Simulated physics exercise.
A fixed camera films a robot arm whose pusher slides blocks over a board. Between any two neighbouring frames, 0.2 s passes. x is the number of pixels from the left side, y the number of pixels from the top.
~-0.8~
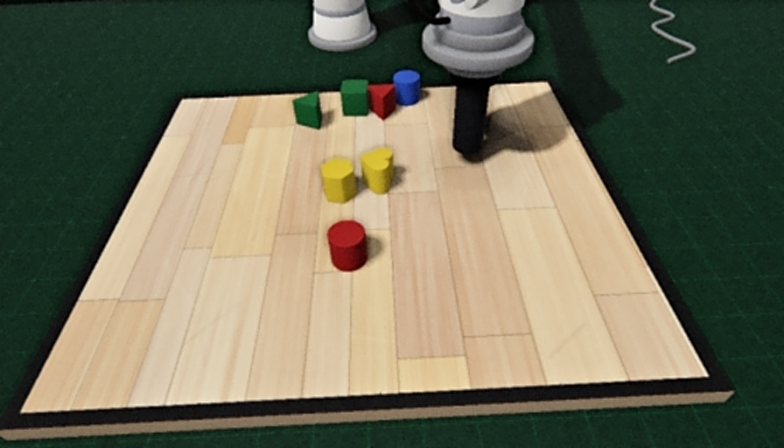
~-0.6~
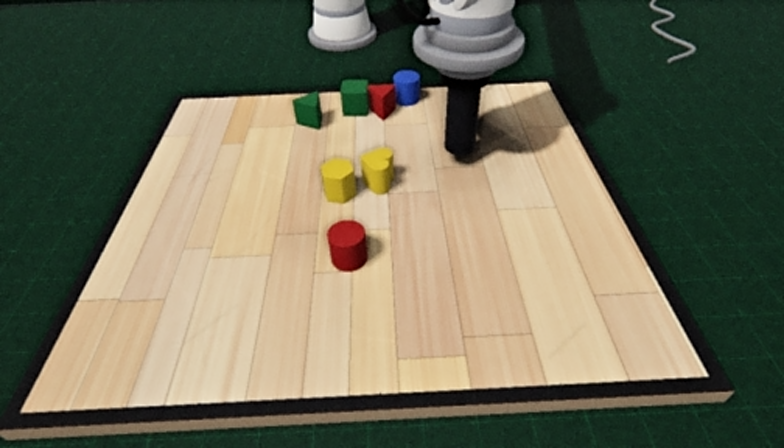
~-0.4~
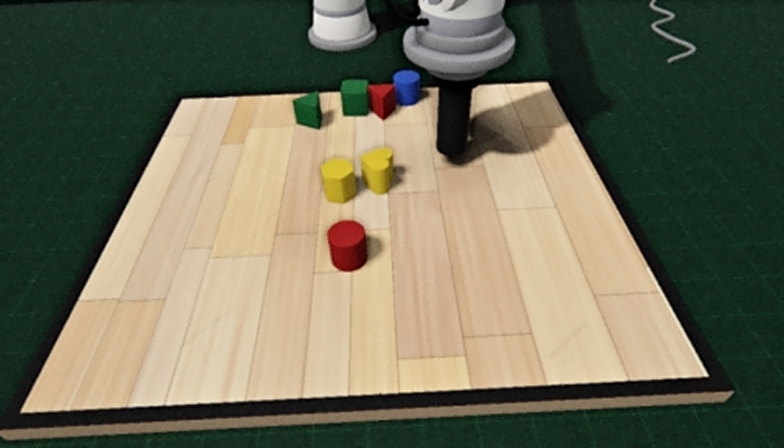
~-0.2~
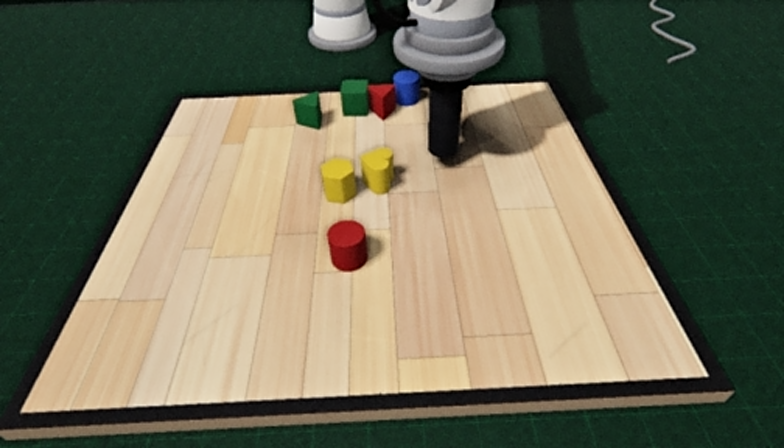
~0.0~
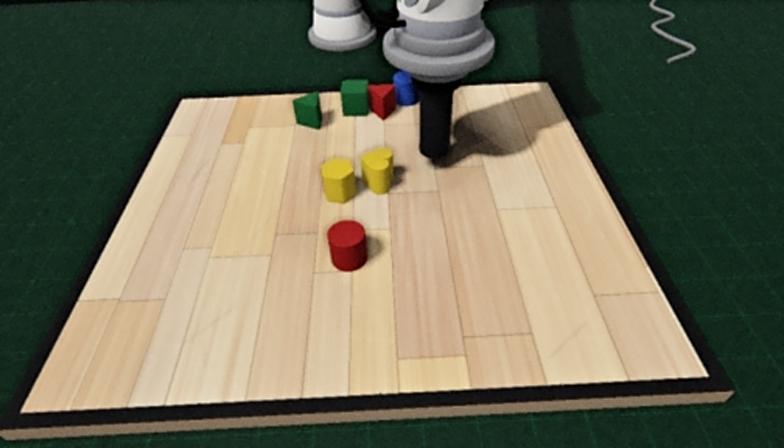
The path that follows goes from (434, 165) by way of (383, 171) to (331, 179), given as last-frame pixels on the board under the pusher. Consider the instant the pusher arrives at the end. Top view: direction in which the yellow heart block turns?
Turns anticlockwise.
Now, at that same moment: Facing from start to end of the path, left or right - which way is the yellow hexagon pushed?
The shift goes left.
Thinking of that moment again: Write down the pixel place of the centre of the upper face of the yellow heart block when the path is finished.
It comes to (353, 166).
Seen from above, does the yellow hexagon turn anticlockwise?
I believe not.
One third of the way, pusher at (399, 154); yellow heart block at (375, 159).
Two thirds of the way, pusher at (364, 158); yellow hexagon at (328, 173), turned 25° clockwise; yellow heart block at (359, 165), turned 85° anticlockwise.
At the end, pusher at (329, 164); yellow hexagon at (323, 178), turned 40° clockwise; yellow heart block at (353, 166), turned 125° anticlockwise.
